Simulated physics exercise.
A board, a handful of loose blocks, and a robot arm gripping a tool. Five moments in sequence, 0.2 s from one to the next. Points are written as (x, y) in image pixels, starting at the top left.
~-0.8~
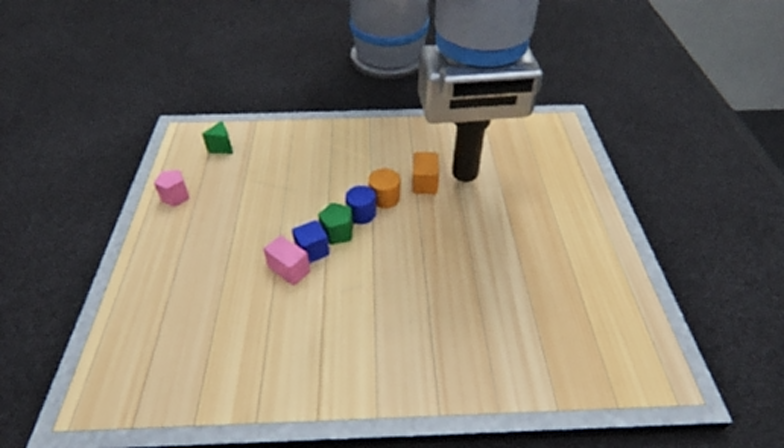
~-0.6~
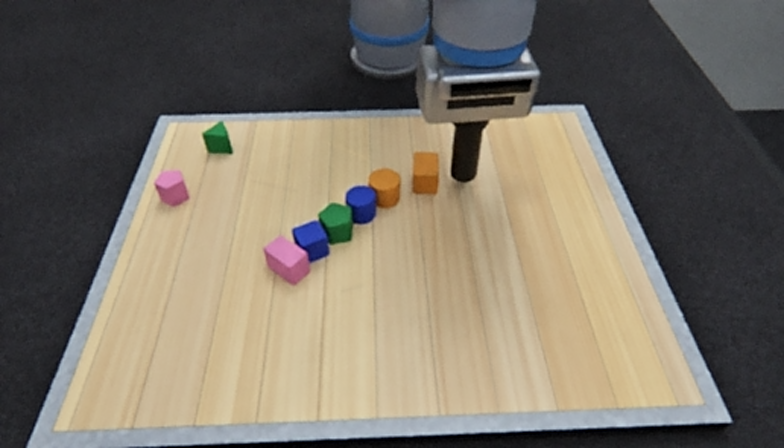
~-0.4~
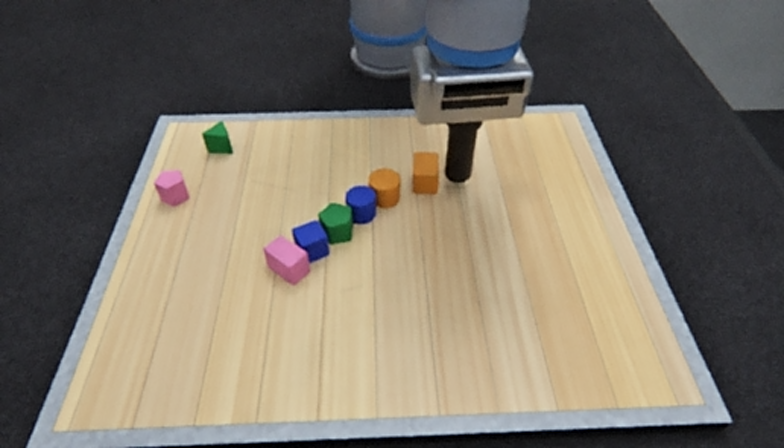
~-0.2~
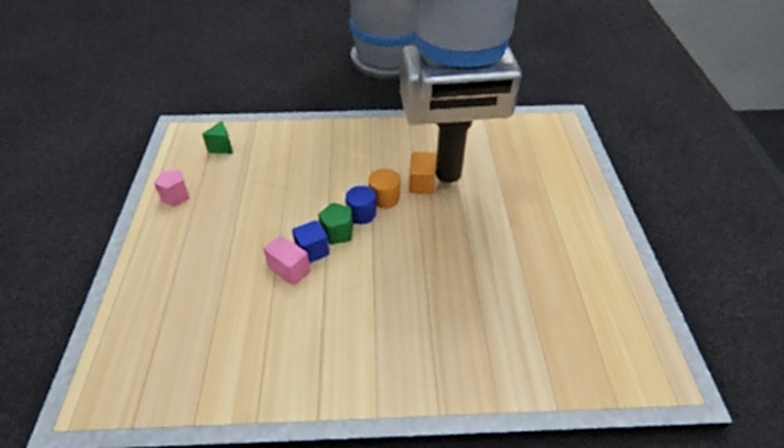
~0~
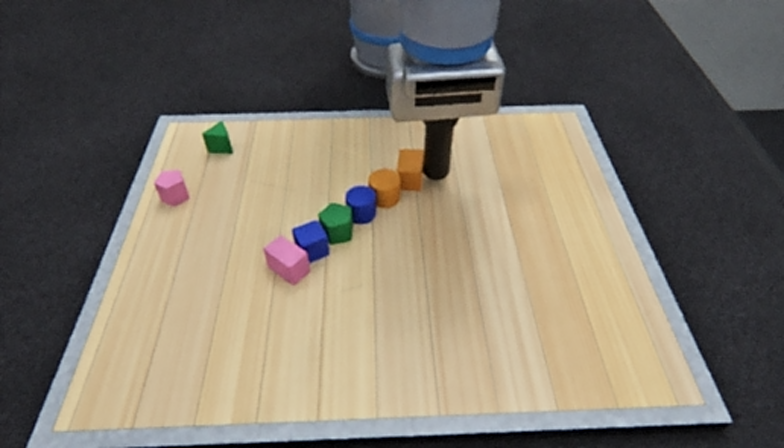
A robot arm with a dark tool moving slightly left and nudging an orange block closer to a diagonal row of blocks.
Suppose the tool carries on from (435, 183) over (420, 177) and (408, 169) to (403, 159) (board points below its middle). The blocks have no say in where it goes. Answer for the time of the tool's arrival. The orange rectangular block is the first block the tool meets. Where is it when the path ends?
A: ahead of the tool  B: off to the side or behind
Choice B: Off to the side or behind.
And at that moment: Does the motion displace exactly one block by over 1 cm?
Going by the path, yes.
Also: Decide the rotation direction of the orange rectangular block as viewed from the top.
Looking down on the board, it turns counter-clockwise.
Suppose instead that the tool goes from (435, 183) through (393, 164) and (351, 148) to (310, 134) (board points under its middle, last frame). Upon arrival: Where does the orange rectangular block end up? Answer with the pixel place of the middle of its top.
Expect it around (354, 150).
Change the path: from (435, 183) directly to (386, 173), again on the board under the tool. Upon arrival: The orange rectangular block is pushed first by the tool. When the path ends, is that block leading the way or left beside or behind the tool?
Still leading.
What follows on the original path. Halfway along, tool (412, 164); orange rectangular block (386, 153).
At the end, tool (404, 149); orange circle not moved; orange rectangular block (381, 151), turned 20° anticlockwise.
